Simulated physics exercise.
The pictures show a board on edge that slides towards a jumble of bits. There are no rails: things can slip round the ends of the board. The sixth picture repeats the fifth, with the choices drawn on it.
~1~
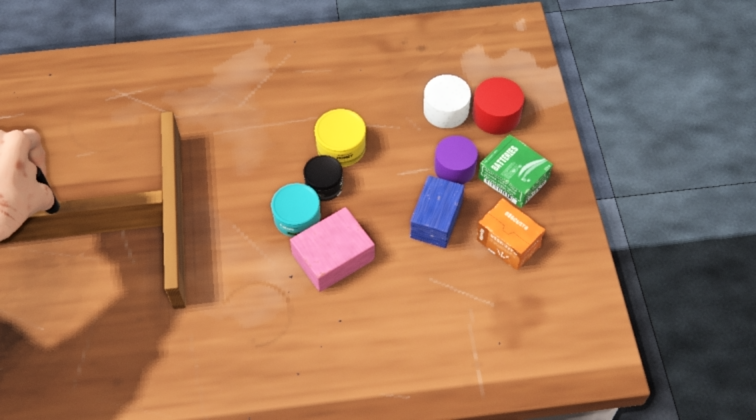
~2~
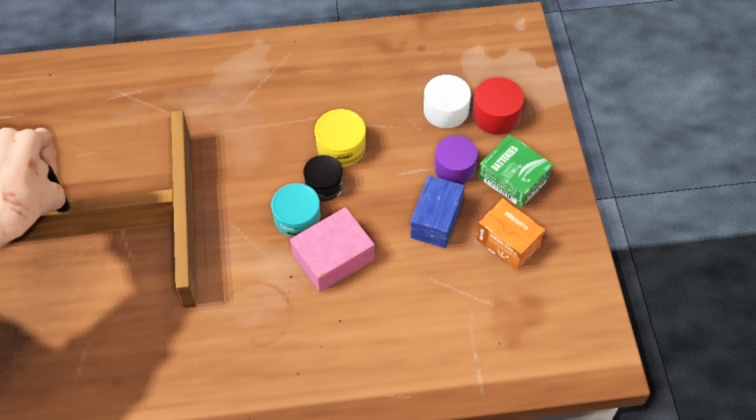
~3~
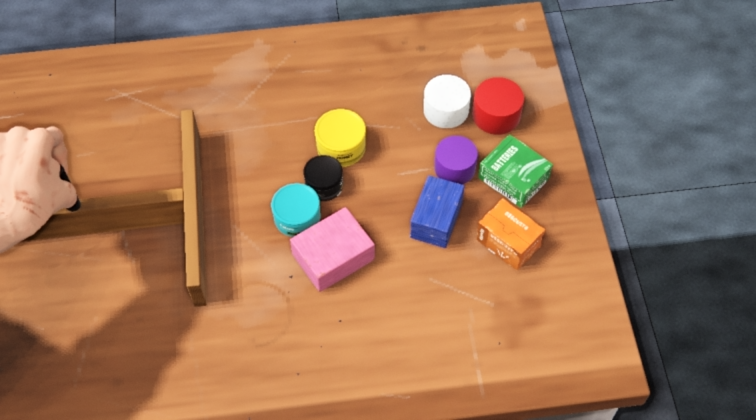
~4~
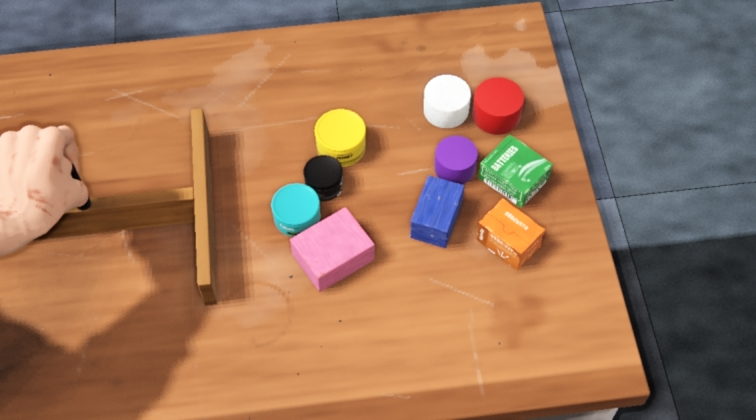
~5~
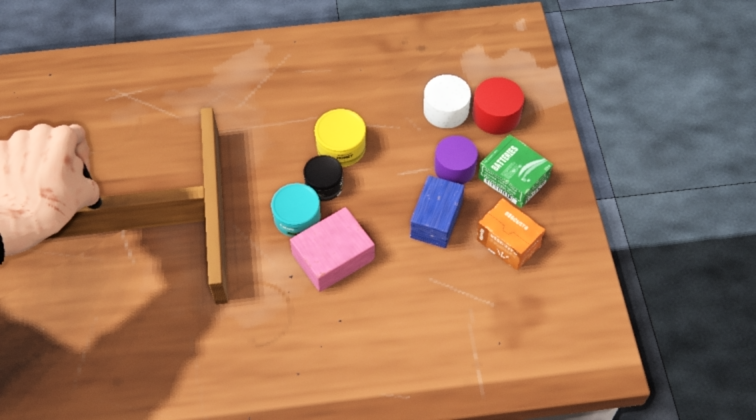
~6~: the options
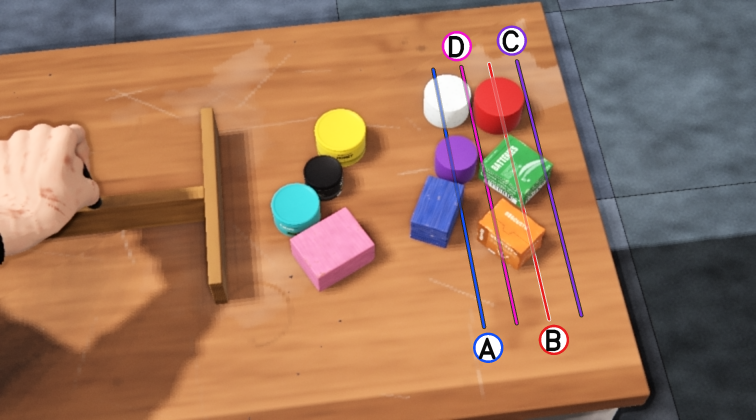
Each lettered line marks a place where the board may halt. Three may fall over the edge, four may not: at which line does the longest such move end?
No fourth one falls up to B.
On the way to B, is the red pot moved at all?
Yes.
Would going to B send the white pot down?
By then, no.
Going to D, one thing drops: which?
The green box goes over.
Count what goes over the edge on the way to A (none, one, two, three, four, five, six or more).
The count is none.
On the marked copy, A at (457, 188); B at (517, 182); C at (547, 179); D at (487, 185).
Taking B. A third of the way, board (322, 179); pink block (374, 254); yellow jar (348, 137).
Two thirds of the way, board (431, 167); green box (541, 169); red pot (504, 104).
When it is over, board (516, 158); green box over the edge; orange packet over the edge; two fallen.
As for the rest, A is within the limit but short; C drops four; D is within the limit but short.
